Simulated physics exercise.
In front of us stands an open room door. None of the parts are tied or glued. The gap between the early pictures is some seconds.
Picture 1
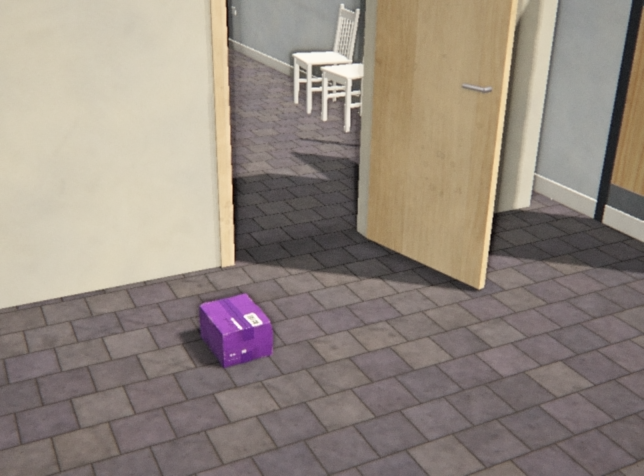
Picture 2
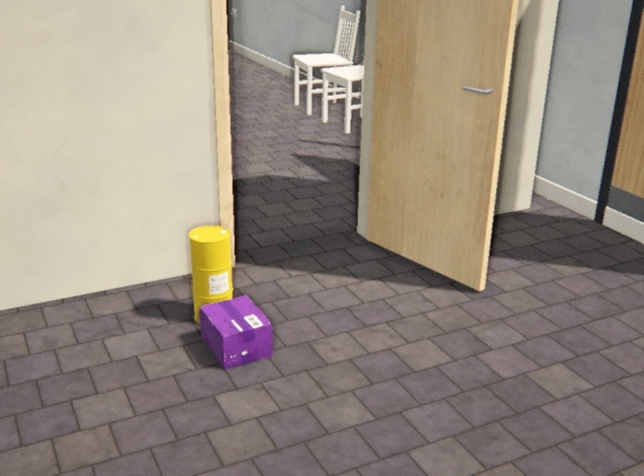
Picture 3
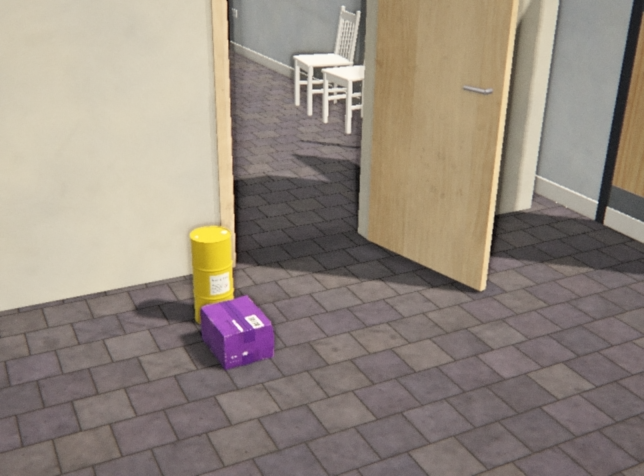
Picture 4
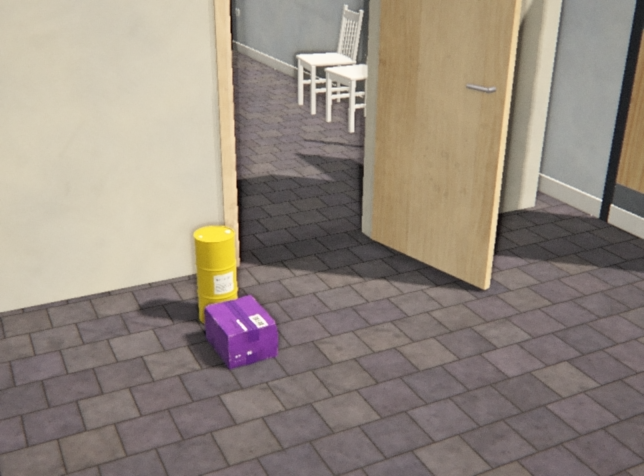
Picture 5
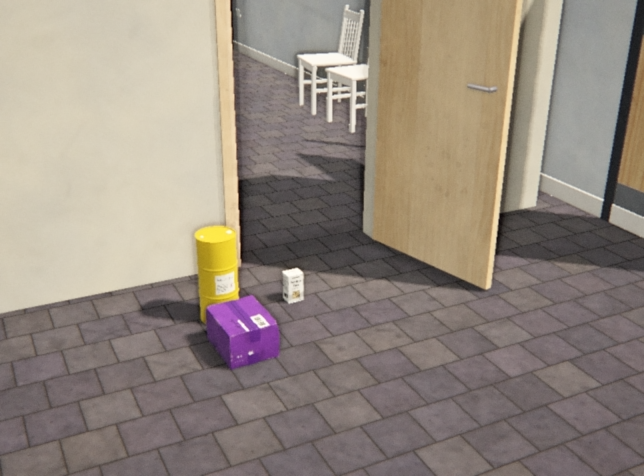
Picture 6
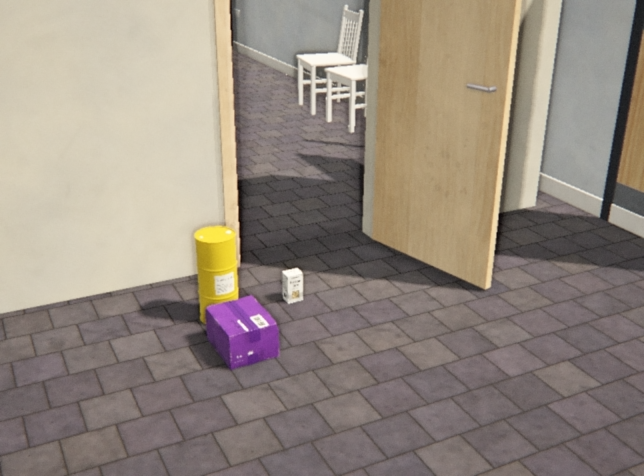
Nothing is seen travelling across this tiled floor, viewed from slightly above before a wide-open wooden door, though the view shifts very slightly. A purple parcel sits left of centre near the doorway's edge, with two white chairs beyond the opening. A yellow canister appears just behind the parcel, then a small white carton appears to its right, while the door stays still.
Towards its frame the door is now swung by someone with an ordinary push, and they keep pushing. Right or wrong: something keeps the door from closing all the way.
Wrong.
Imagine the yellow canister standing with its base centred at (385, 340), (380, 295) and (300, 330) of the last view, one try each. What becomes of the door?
Well, on the first try it makes it all the way, on the second it is held back, and on the third it makes it all the way.
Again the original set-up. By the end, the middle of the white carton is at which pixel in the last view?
It winds up at roughly (237, 290).
Then, 0.80 s after the last picture, door at 54°.
Then, 1.10 s after the last picture, door at 24°; white carton slid about its own width near (268, 287).
At rest, door at 0°; moved from the start, white carton; the other 2 in place. Seen from the same camera at the end, white carton near (237, 290).
